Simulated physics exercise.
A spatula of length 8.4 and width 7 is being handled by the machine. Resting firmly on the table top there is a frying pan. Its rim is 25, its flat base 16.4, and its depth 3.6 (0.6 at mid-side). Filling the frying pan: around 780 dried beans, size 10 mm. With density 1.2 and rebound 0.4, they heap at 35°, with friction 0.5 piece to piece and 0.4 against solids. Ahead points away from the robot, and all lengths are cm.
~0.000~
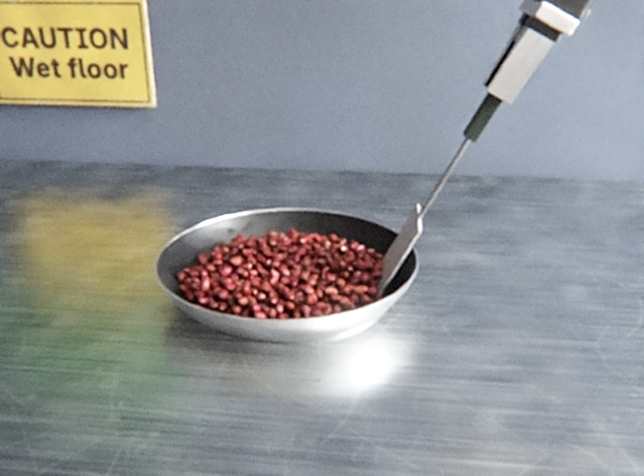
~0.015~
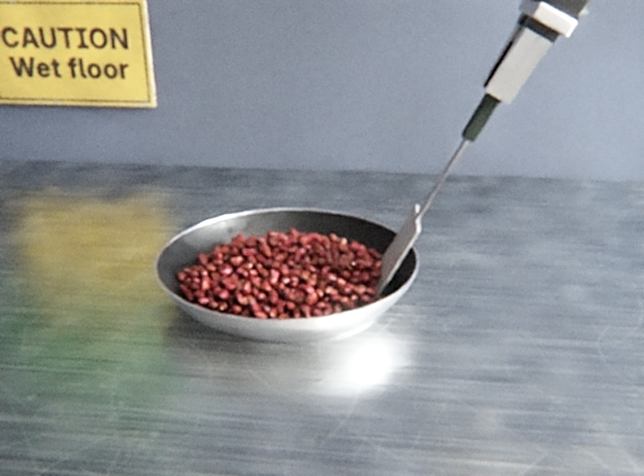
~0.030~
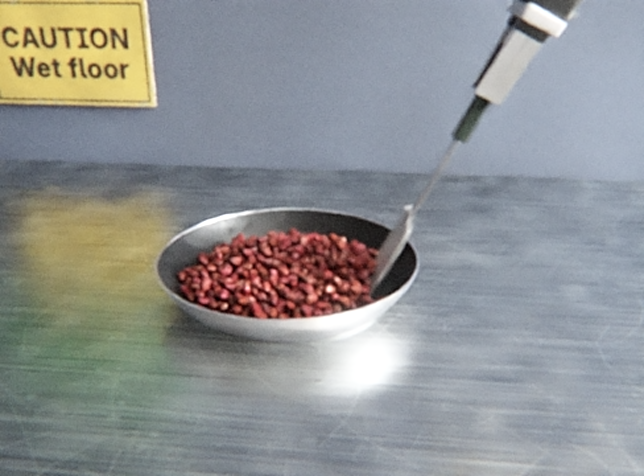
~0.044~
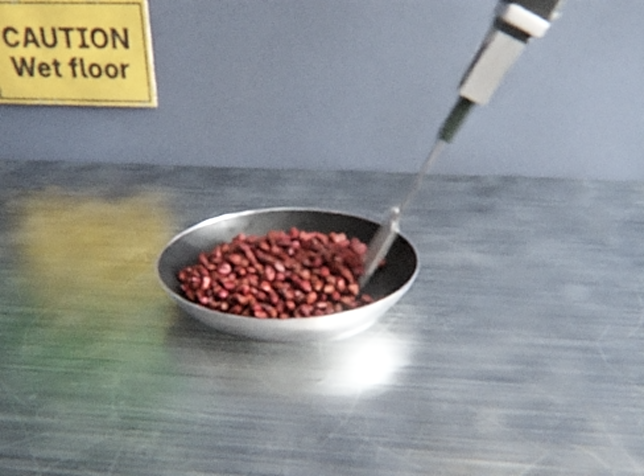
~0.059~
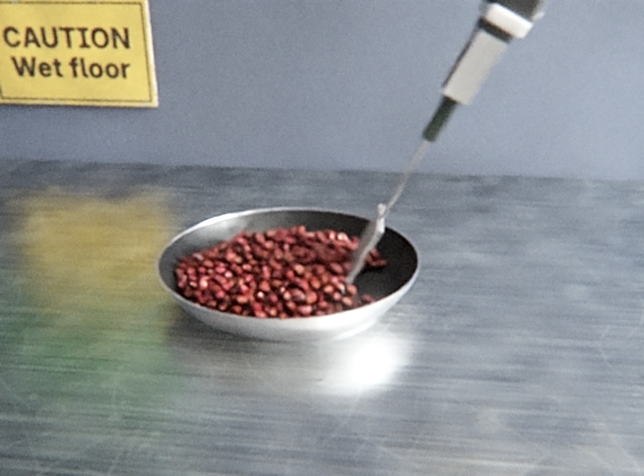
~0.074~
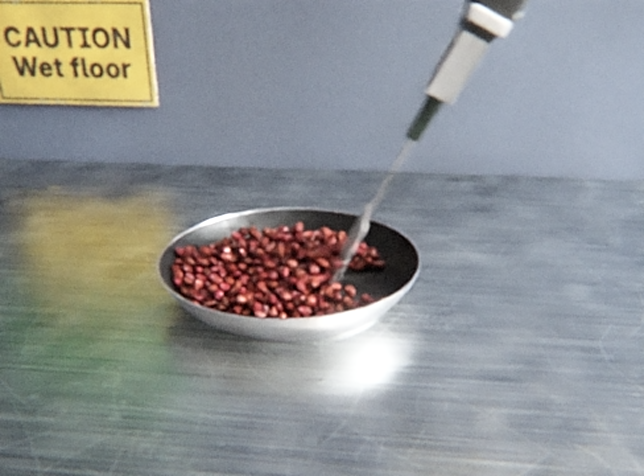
A spatula held by a machine slid leftward from the right side of a shallow pan, pushing through the heaped red beans and baring some dark pan behind it, while the pan barely moved.
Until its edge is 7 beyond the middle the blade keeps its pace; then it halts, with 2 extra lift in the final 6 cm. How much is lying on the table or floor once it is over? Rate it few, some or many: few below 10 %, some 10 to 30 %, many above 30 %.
Some, 10 to 30 %.
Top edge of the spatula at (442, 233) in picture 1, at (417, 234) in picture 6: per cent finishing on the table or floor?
5 %.
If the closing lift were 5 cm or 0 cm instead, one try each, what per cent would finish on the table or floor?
Some 15 and 15 per cent.
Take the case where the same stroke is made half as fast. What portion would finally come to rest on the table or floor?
10 per cent, about.
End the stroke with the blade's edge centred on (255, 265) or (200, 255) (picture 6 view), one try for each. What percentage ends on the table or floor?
5 % and 30 %.
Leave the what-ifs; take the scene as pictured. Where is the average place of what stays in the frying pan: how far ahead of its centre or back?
The balance point lies close to 3.5 cm ahead.
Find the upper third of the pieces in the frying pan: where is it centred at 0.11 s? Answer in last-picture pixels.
I'd put it close to (256, 259) in the last picture.
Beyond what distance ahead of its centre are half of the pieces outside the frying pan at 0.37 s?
I reckon roughly 18 centimetres.
After 0.11 s, sloping 63°, highest piece 6 above the table; 784 in the frying pan.
After 0.15 s, sloping 63°, highest piece 6 above the table; 783 in the frying pan, 1 on the blade or in flight.
After 0.37 s, sloping 63°, highest piece 9 above the table; 634 in the frying pan, 139 on the table or floor, 11 on the blade or in flight.
After 1.42 s, sloping 63°, highest piece 5 above the table; 633 in the frying pan, 151 on the table or floor.
In the end, 633 in the frying pan, 151 on the table or floor. That is 19 % on the table or floor.
